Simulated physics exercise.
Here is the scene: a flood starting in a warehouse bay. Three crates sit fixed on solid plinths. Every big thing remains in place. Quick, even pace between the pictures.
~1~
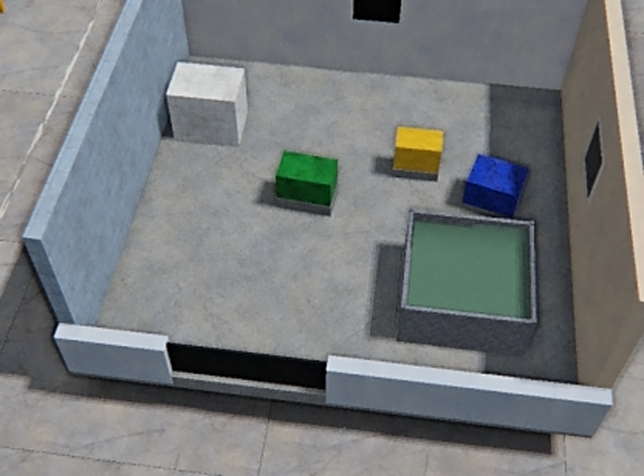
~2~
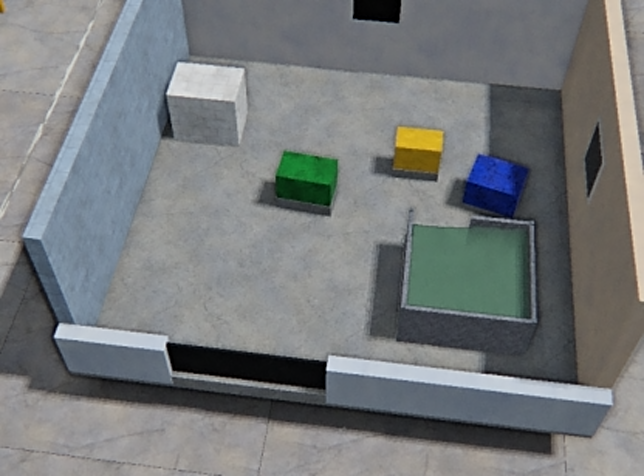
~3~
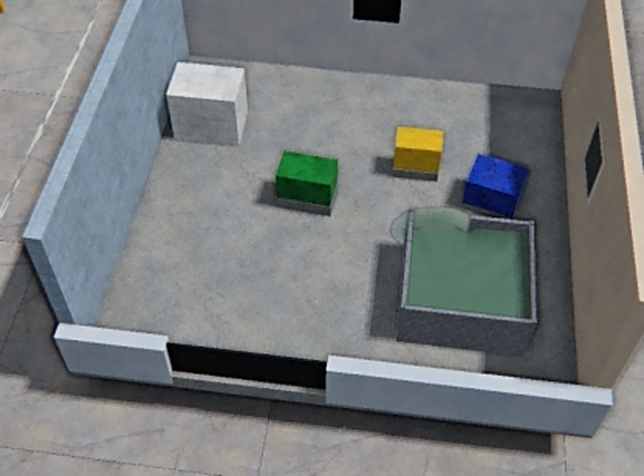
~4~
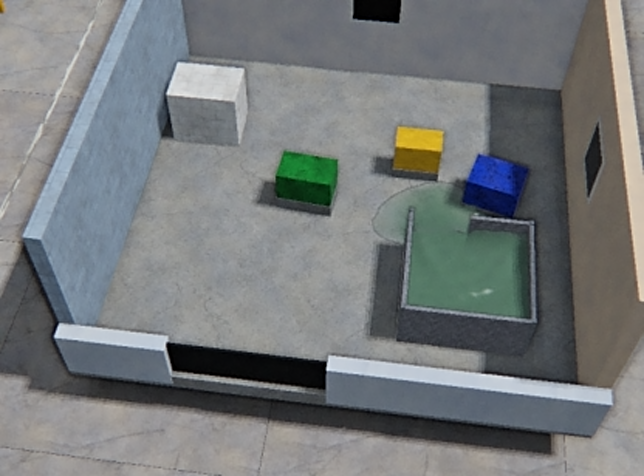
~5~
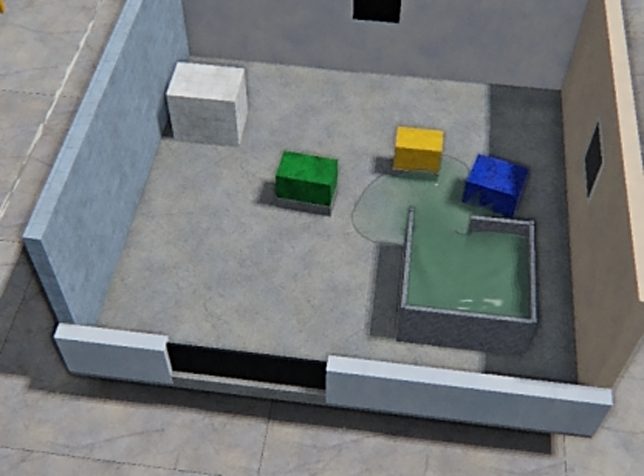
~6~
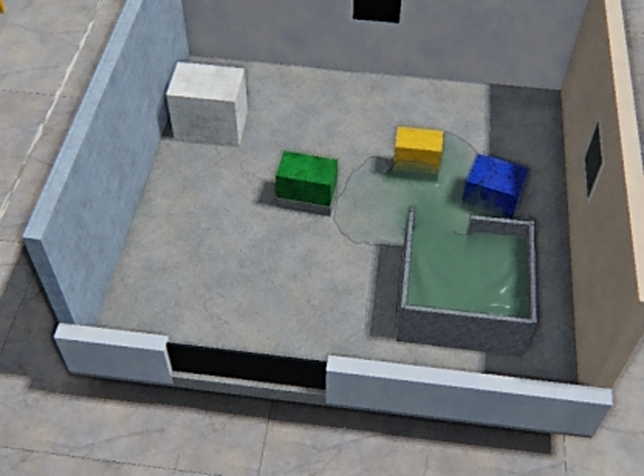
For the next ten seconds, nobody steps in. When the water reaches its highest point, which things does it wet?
One by one: The yellow crate is going to be reached by the water, the green crate is going to stay clear of the water, the blue crate is going to be reached by the water.
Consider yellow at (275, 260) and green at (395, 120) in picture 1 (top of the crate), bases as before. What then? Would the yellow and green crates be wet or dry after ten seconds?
The yellow crate is untouched, and the green one is flooded.
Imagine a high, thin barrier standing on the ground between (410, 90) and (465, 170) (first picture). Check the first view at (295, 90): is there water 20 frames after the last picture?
There: Awash.
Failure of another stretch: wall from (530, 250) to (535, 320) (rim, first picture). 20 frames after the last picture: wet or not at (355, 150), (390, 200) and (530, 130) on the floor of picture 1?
Well, the first one's left untouched, the second's sodden, and the third's sodden.
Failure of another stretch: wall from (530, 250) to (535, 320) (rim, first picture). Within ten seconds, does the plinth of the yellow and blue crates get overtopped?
First, the yellow crate is not reached; second, the blue crate is flooded.
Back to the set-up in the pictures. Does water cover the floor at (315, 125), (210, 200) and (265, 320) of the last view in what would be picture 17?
First inundated, second spared, third spared.
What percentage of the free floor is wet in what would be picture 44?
Near 75 in a hundred.
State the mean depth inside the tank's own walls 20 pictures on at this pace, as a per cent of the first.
Somewhere near 34 %, give or take.
A moment on, water covers 25 % of the floor; the yellow crate water round its plinth, the green crate water round its plinth, the blue crate water round its plinth.
Next, water covers 45 % of the floor; the yellow crate water round its plinth, the green crate water round its plinth, the blue crate water round its plinth.
Then, water covers 60 % of the floor; the yellow crate water round its plinth, the green crate water round its plinth, the blue crate water round its plinth.
Later, water covers 75 % of the floor; the yellow crate water round its plinth, the green crate water round its plinth, the blue crate water round its plinth.
In the end, water covers 100 % of the floor; the yellow crate was topped, the green crate stayed above the water, the blue crate was topped.
